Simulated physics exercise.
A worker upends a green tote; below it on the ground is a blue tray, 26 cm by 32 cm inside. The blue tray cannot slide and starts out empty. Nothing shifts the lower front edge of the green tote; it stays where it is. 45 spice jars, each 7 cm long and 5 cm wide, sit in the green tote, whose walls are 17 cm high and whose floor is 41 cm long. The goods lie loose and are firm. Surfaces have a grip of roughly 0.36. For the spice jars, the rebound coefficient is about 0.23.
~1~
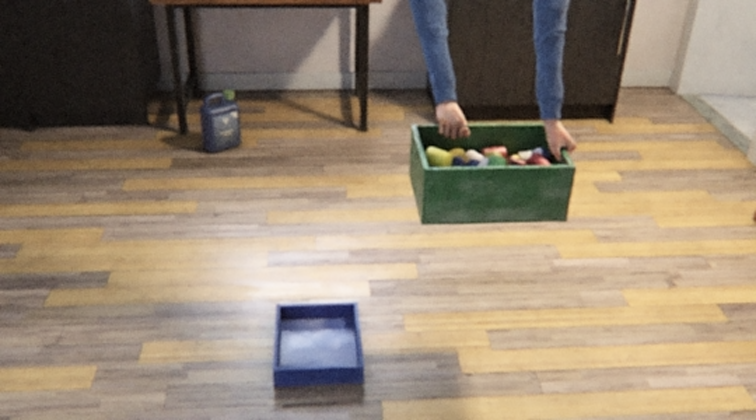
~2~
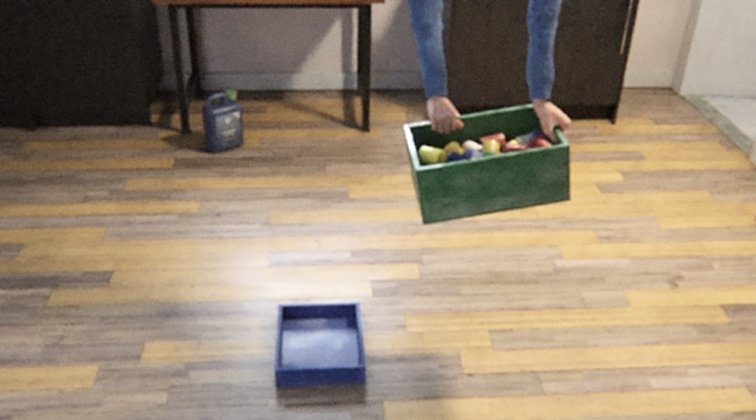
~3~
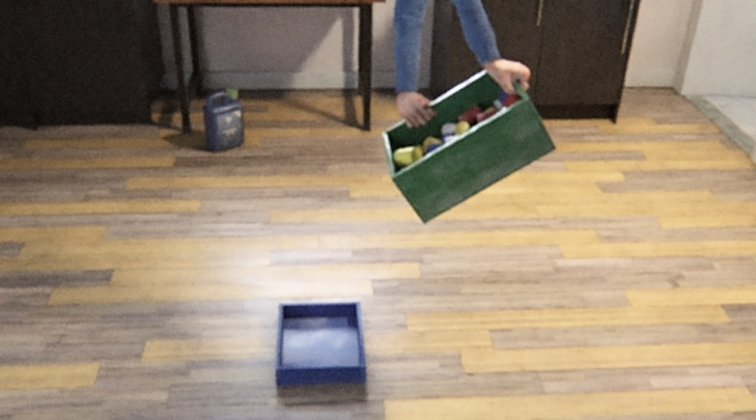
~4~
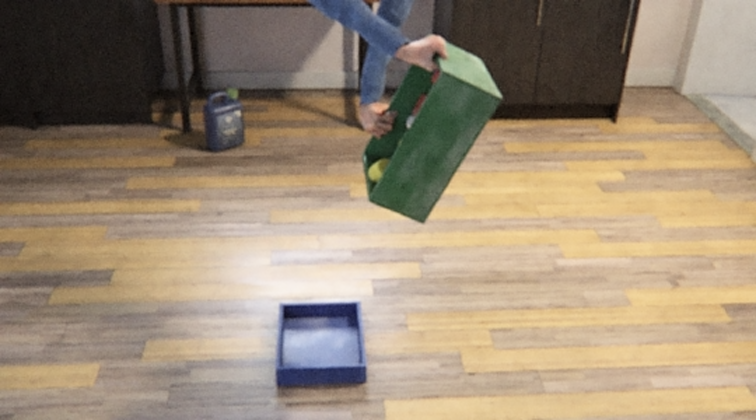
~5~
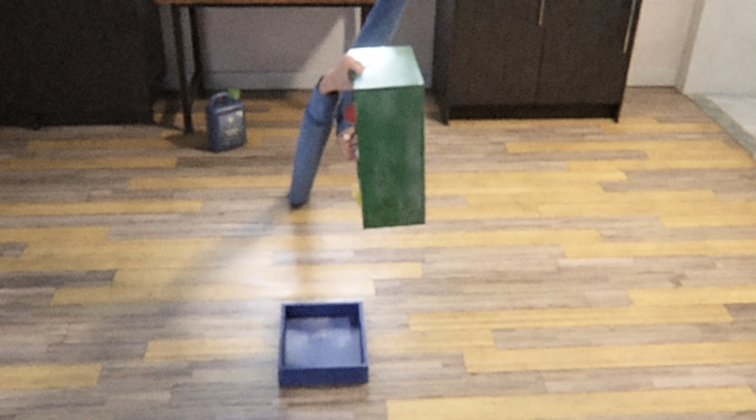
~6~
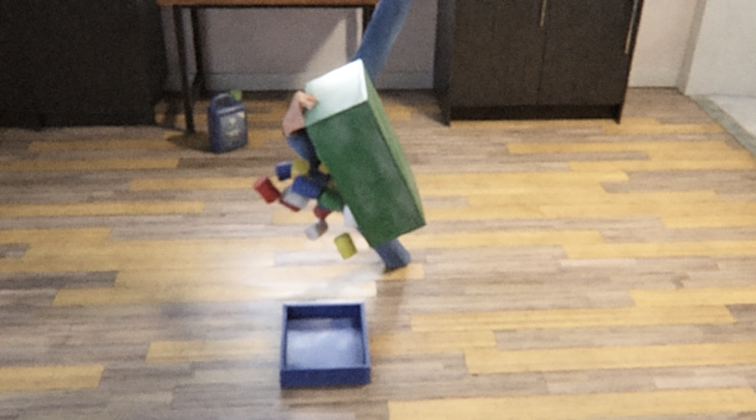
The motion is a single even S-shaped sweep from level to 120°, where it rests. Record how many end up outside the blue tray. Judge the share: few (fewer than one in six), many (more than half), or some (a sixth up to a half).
Many.
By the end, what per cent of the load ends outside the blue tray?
Share of items: Approx. 70 %.
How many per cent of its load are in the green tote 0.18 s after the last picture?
Roughly 20 per cent of the load.
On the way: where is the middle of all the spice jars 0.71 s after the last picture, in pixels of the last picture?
Around (251, 340).
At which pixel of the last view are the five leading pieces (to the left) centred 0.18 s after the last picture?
The five leading pieces sit around (208, 335).
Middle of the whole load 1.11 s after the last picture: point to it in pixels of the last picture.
Near (242, 341).
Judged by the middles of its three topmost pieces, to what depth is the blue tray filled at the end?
6 cm or so.
Then, 0.18 s after the last picture, tilt 120°; 8 still in the green tote, 1 in the blue tray, 4 outside the blue tray and 32 in the air.
Then, 0.40 s after the last picture, tilt 120°; 10 in the blue tray, 27 outside the blue tray and 8 in the air.
Then, 0.71 s after the last picture, tilt 120°; 13 in the blue tray, 31 outside the blue tray and 1 in the air.
When it is over (1.11 s after the last picture), 14 in the blue tray and 31 outside the blue tray. Asked share, 31 of 45, 69 per cent.
